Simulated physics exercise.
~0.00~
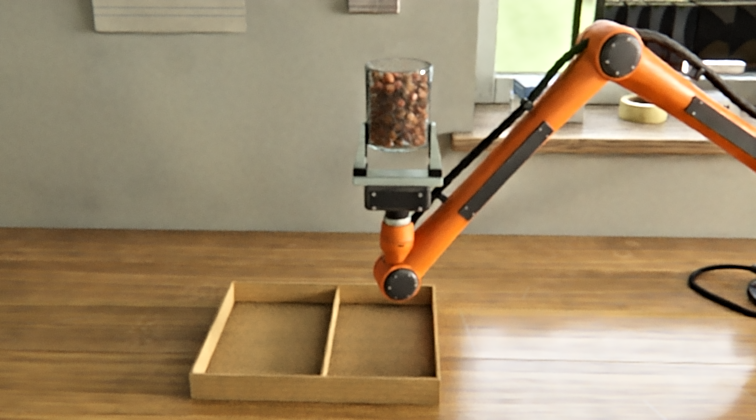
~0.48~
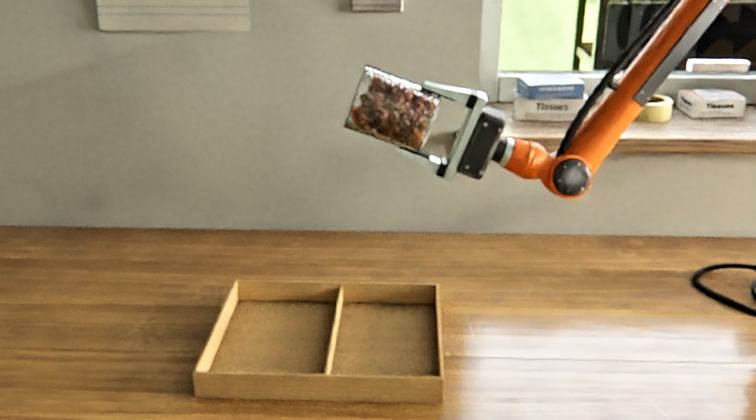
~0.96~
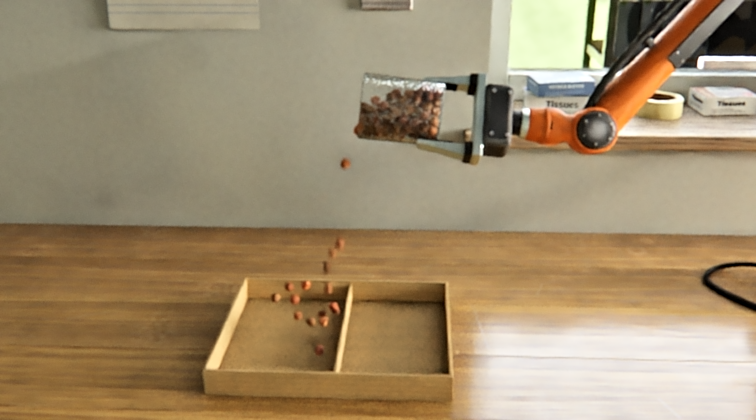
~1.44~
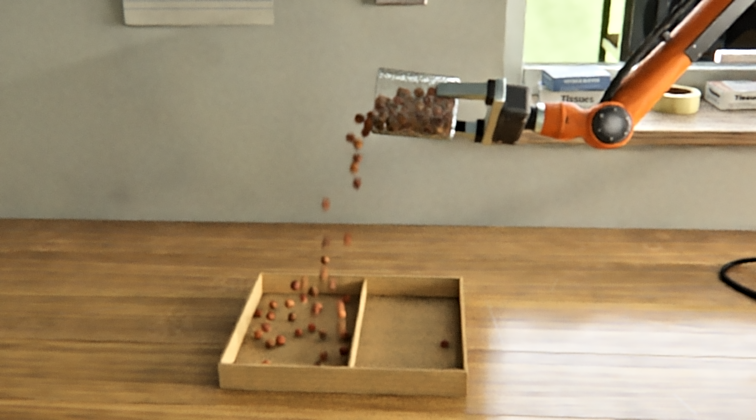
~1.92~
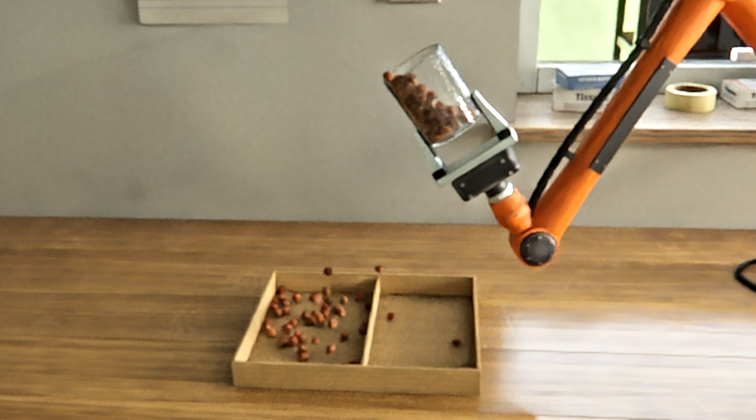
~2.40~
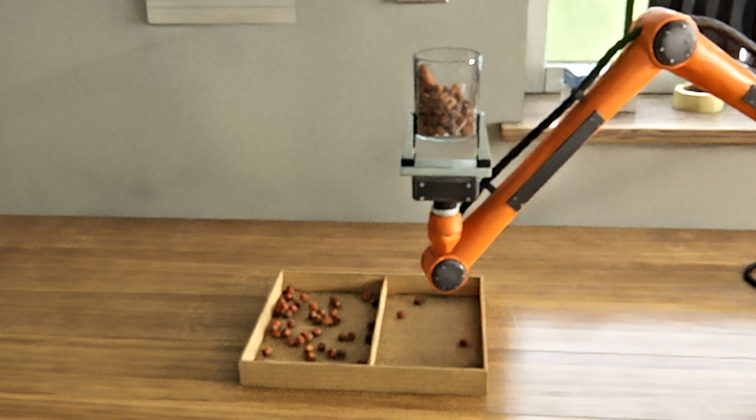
An orange robot arm tips a clear tumbler of hazelnuts to the left above a divided tray, spilling some mostly into the left section and a few into the right, then turns the tumbler upright again with many nuts still inside.
